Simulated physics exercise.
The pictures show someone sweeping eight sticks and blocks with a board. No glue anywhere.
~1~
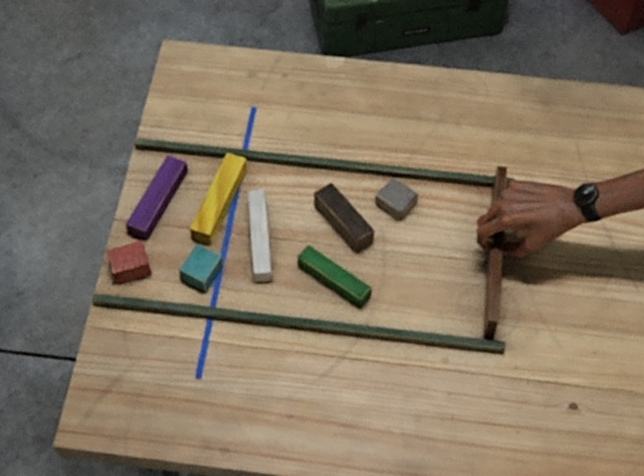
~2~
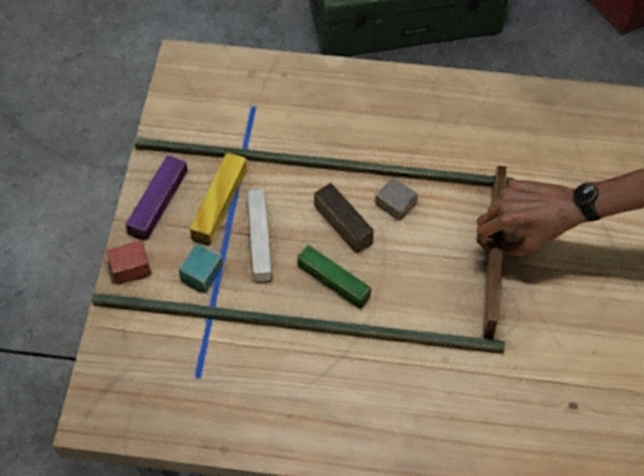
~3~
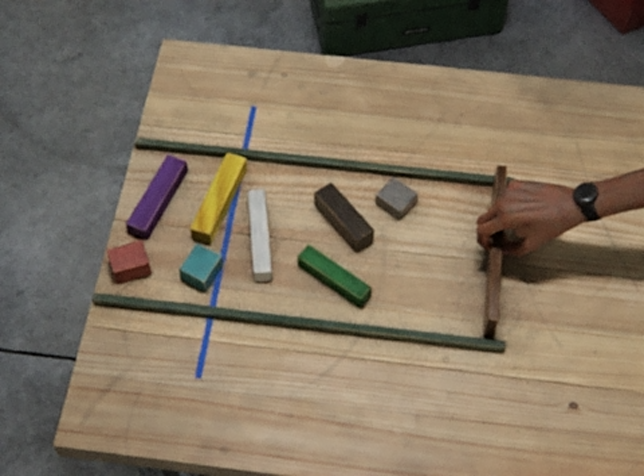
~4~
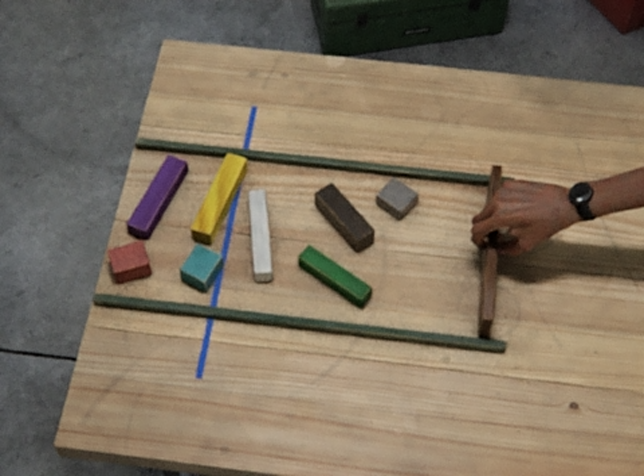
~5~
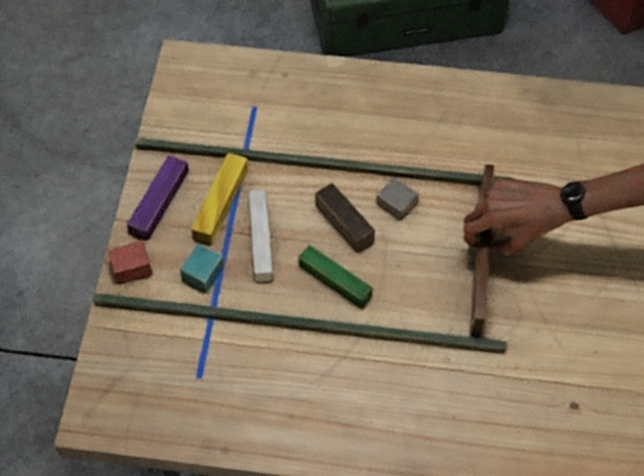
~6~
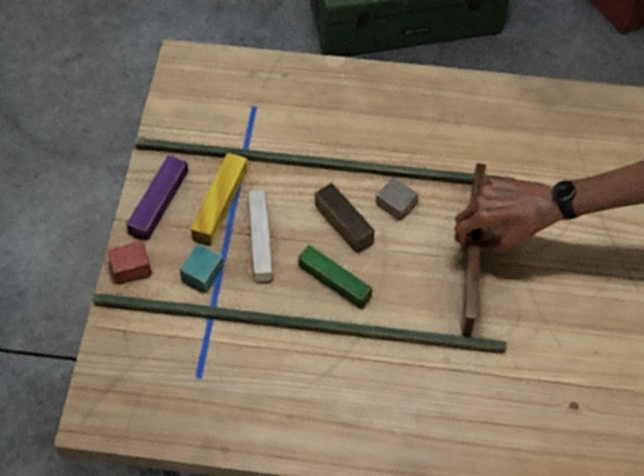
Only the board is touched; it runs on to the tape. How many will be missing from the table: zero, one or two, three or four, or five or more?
The number that fall off is zero.
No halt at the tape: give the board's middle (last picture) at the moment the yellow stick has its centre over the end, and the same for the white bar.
For the yellow stick at (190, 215), for the white bar at (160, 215).
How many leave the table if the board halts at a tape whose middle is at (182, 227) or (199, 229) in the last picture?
In that order 3 and 2.
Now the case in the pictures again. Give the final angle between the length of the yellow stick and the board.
About 15°.
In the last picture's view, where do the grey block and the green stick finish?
About (223, 177), and the other about (201, 262).
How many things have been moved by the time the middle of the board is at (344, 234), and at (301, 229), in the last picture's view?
First 3, then 5.
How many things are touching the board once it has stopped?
In contact: 3.
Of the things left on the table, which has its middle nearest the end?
The purple stick.
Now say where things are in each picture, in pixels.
In the first picture, red block (129, 262); purple stick (158, 197); turquoise block (201, 268); board (495, 251); tape (228, 233).
In the second picture, purple stick (157, 197); green stick (334, 276).
In the third picture, turquoise block (201, 267); board (495, 250).
In the fourth picture, red block (130, 262); black bar (344, 217).
In the fifth picture, purple stick (159, 197); white bar (261, 235).
In the sixth picture, red block (130, 262); purple stick (158, 197); turquoise block (202, 268); board (474, 248); tape (229, 232).
A little later, none off yet; red block at rest near (130, 262); purple stick at rest near (158, 197); turquoise block at rest near (202, 268).
Next, none off yet; red block at rest near (130, 262); purple stick at rest near (156, 197); turquoise block shifted a little near (184, 272).
When it is over, the number that fall off is zero.
